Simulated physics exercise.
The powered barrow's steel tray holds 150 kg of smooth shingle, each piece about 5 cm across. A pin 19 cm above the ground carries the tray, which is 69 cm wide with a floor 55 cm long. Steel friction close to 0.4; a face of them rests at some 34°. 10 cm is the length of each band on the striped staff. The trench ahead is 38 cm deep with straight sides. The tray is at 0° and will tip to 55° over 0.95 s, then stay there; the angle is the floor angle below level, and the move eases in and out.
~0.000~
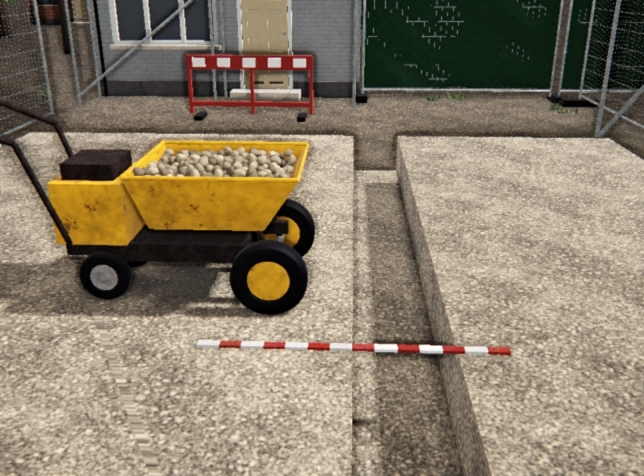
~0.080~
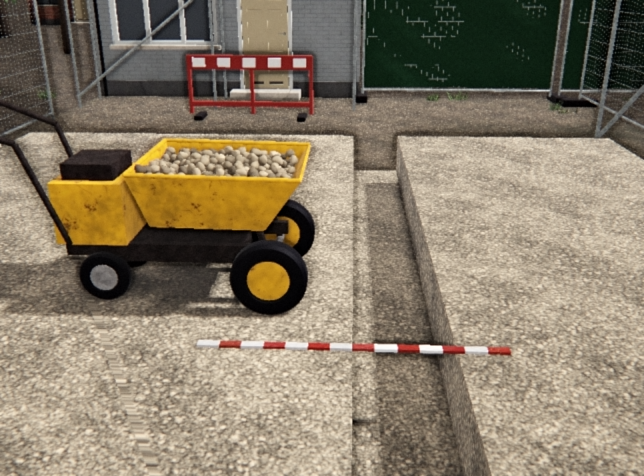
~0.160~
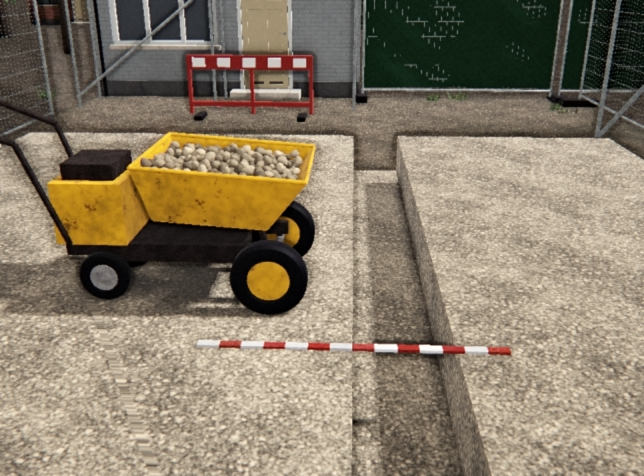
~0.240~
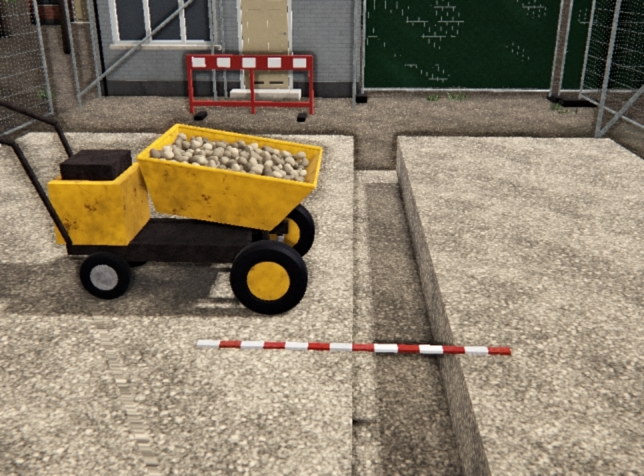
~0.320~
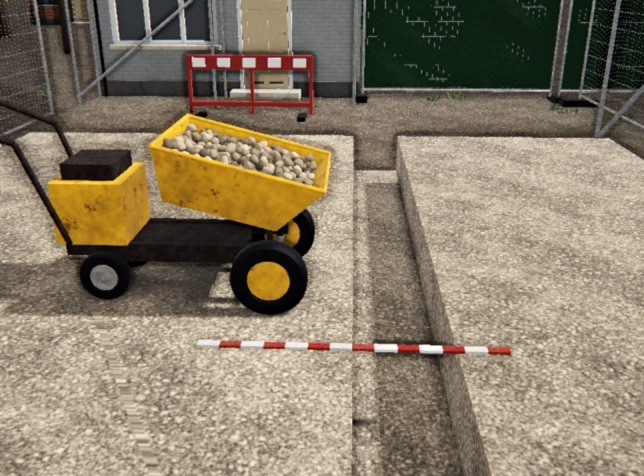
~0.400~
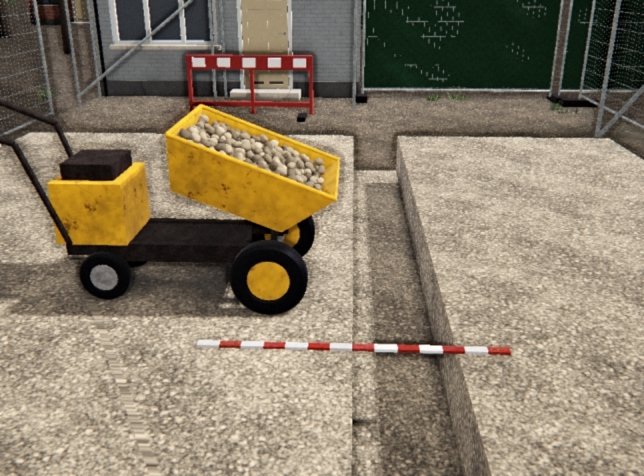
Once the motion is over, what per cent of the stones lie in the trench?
56 %.
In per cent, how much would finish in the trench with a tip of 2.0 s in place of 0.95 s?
Probably about 60 in a hundred.
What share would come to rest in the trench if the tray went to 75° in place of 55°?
In that case near 85 per cent.
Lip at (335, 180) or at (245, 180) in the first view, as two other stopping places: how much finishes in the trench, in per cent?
It'd be around 35 per cent and after that around 55 per cent.
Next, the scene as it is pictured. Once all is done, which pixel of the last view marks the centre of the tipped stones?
Their middle lands near (404, 341).
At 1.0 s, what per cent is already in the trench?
Around 15 per cent of it, at that instant.
After 0.7 s the floor is at 46°; 100 % in the tray; the foremost stones are at (358, 205).
After 1.0 s the floor is at 55°; 85 % in the tray, 15 % in the trench; the foremost stones are at (434, 322).
After 1.4 s the floor is at 55°; 57 % in the tray, 37 % in the trench, 5 % past the trench; the foremost stones are at (501, 286).
After 3.3 s the floor is at 55°; 38 % in the tray, 56 % in the trench, 6 % past the trench; the foremost stones are at (576, 290).
